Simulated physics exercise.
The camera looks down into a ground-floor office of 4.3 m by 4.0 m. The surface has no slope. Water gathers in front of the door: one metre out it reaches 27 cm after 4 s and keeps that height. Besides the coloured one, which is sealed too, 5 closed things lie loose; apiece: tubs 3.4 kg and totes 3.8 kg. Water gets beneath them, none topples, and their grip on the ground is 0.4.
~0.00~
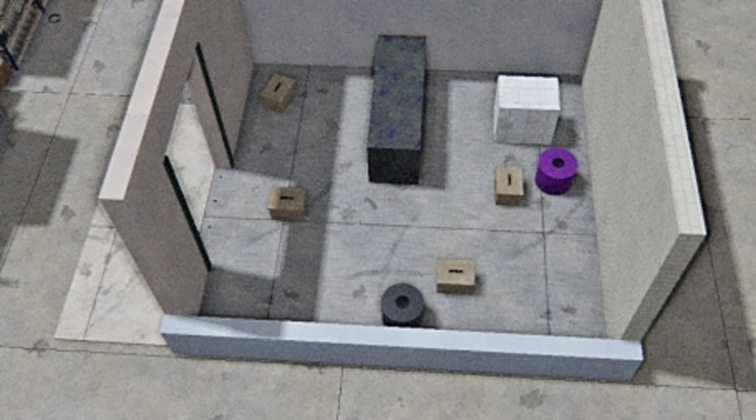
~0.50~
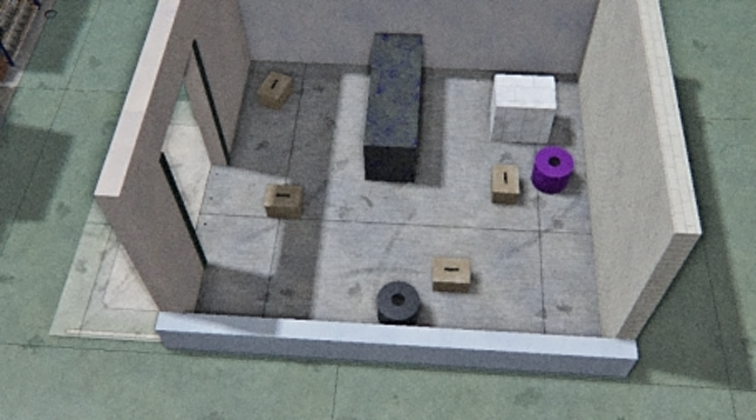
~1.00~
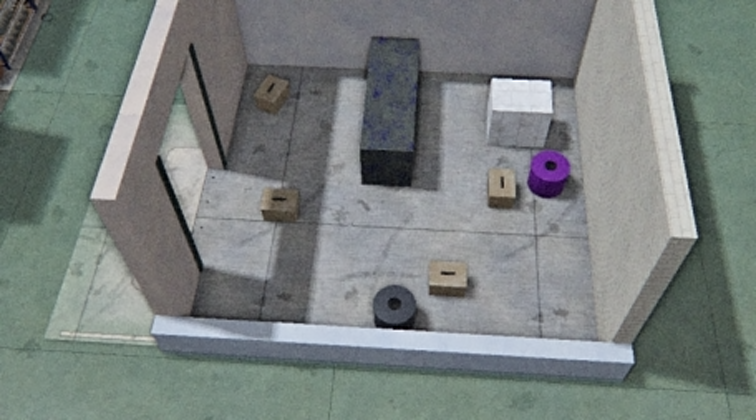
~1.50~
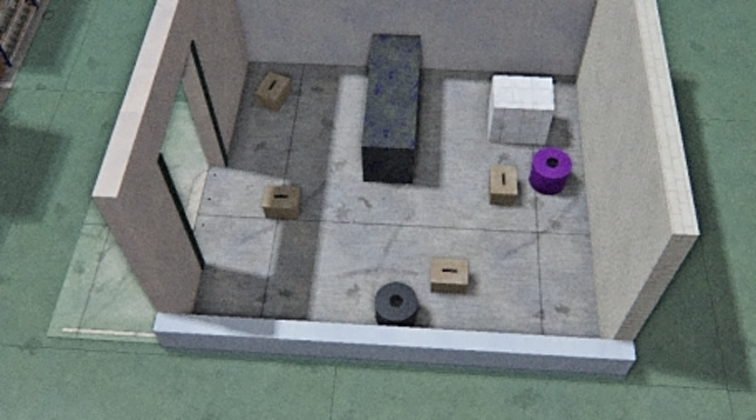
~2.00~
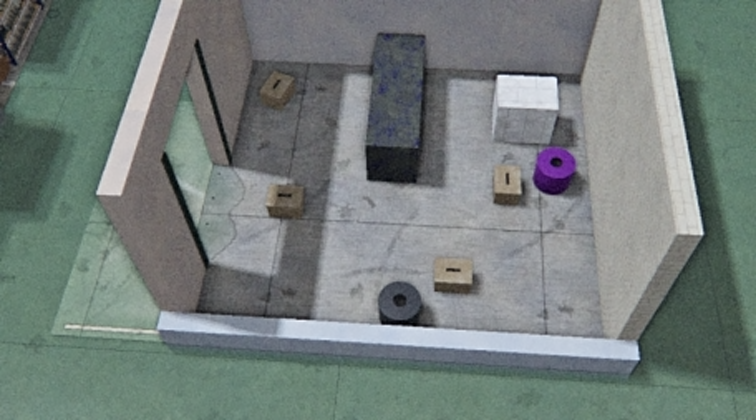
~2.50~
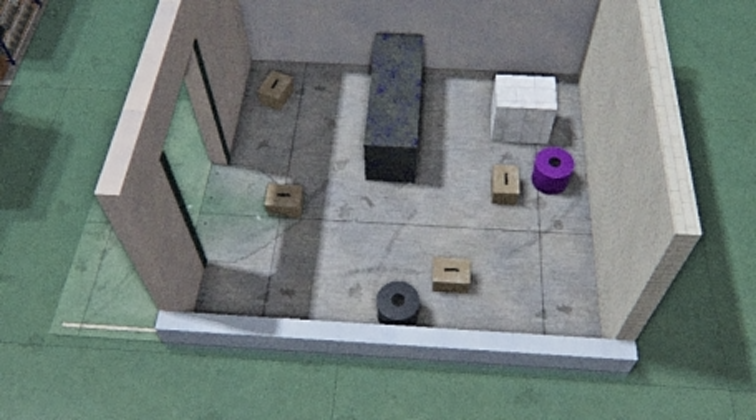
Greenish water surrounds a walled room and creeps through its doorway while the objects inside stay still.
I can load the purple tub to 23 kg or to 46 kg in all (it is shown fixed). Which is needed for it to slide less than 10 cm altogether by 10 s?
Verdict: Only the larger load is enough.
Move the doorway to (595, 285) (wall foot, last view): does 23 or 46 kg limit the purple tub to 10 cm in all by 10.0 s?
Then the smaller load will do.
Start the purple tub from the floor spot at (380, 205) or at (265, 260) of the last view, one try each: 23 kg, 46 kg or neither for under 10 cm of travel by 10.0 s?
In that order: It takes the larger; it takes the larger.
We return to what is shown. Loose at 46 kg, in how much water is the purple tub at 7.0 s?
Roughly 8 cm.
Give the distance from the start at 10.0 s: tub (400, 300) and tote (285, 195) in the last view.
In turn: 80 cm, 350 cm.
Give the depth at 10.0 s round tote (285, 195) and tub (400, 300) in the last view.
About 17 and 17 cm.
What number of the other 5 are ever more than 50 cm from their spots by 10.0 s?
That makes 5.
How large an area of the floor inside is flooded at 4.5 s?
Roughly 8.5 m2.
After 3.5 s the purple tub would be 0 cm from its start with 23 kg and 0 cm from its start with 46 kg; 0 cm of water round it then.
After 4.5 s the purple tub would be 0 cm from its start with 23 kg and 0 cm from its start with 46 kg; 0 cm of water round it then.
After 7.0 s the purple tub would be 0 cm from its start with 23 kg and 0 cm from its start with 46 kg; 8 cm of water round it then.
After 10.0 s the purple tub would be 33 cm from its start with 23 kg and 0 cm from its start with 46 kg; 14 cm of water round it then.
